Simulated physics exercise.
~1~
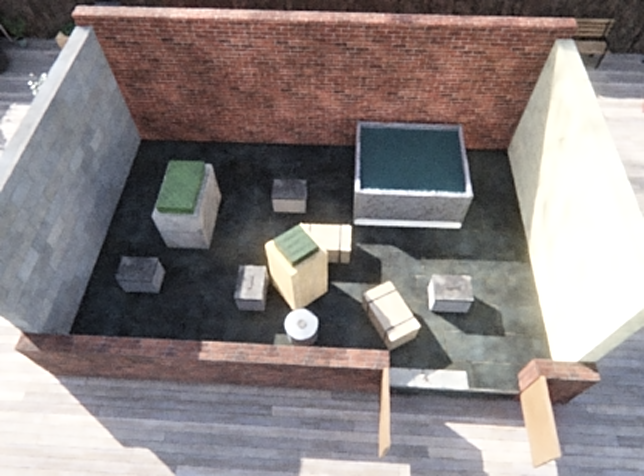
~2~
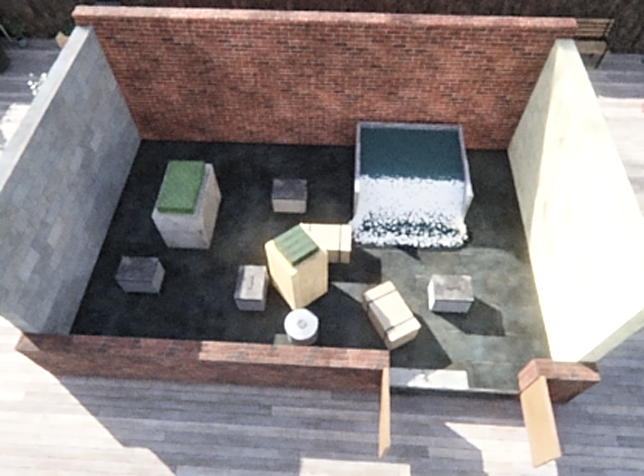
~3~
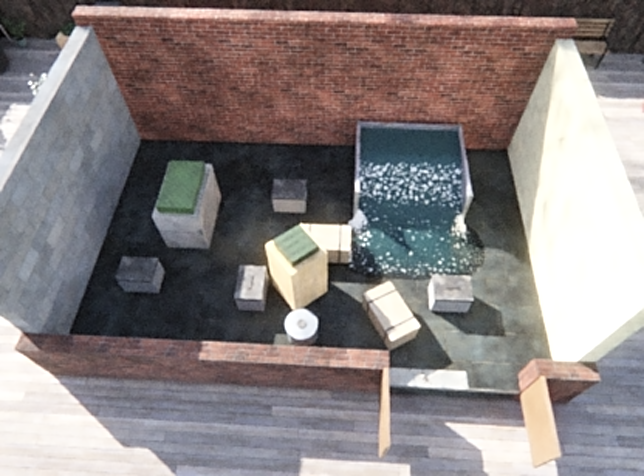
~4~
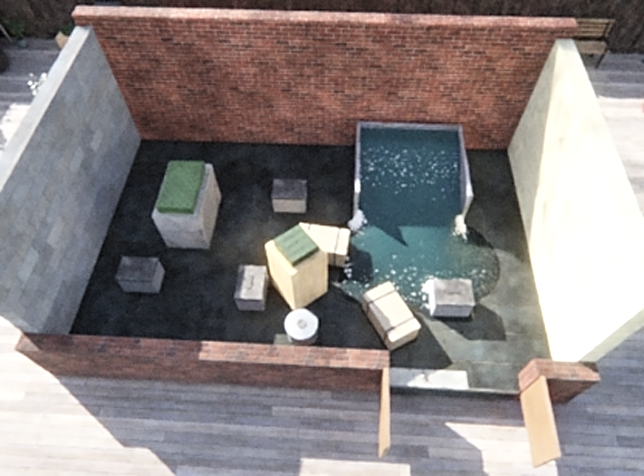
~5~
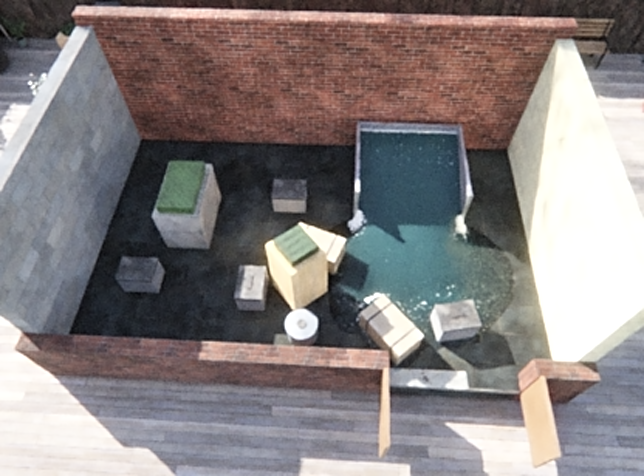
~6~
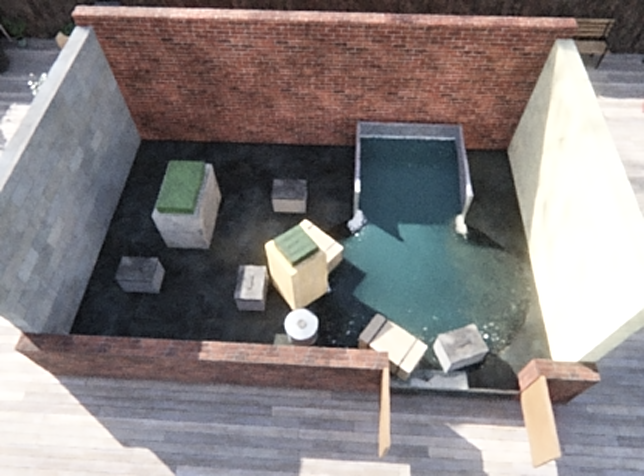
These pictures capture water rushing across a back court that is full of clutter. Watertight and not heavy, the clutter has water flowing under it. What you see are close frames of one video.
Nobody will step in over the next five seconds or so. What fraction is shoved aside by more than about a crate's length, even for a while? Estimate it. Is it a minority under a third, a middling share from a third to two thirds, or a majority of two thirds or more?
A majority of two thirds or more.
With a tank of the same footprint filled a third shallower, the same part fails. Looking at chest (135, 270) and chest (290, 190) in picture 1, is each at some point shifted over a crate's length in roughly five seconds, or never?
So the first made it that far, and the second came up short.
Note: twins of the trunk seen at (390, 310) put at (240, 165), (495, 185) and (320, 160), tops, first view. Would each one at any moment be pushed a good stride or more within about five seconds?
Stays put, stays put, stays put.
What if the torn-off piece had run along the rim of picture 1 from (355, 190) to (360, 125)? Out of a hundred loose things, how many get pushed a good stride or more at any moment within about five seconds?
By my reckoning, around 60 percent.
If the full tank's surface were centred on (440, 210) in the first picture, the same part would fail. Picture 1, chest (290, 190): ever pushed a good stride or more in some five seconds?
Fell short of it.
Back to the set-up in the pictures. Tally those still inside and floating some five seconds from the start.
Exactly 2.
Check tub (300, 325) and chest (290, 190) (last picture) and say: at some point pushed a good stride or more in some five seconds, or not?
Taking them as you listed them, I'd say travelled that much for the first and too little for the second.
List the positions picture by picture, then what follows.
The first frame shows a chest at (453, 288), on the bottom; a trunk at (391, 310), on the bottom; 0 of 7 have shifted.
The second frame shows a chest at (453, 288), on the bottom; a trunk at (391, 310), on the bottom; 0 of 7 have shifted.
The third frame shows a chest at (453, 288), on the bottom; a trunk at (391, 310) rests on the ground; 0 of 7 have shifted.
The fourth frame shows a chest at (454, 292) rests on the ground, close to its start; a trunk at (391, 310), on the bottom; 2 of 7 have shifted.
The fifth frame shows a chest at (458, 315) rests on the ground, a stride from its start; a trunk at (392, 324) rests on the ground, close to its start; 3 of 7 have shifted.
The sixth frame shows a chest at (463, 343) rests on the ground, a stride from its start; a trunk at (393, 342), on the bottom, a stride from its start; 3 of 7 have shifted.
A moment on, 2 of 7 are well off their spots; 1 afloat.
Next, 3 of 7 are well off their spots; 2 afloat.
Later, 6 of 7 are well off their spots; 3 afloat.
In the end, 6 of 7 are well off their spots, and 6 have been at some point; 2 afloat.
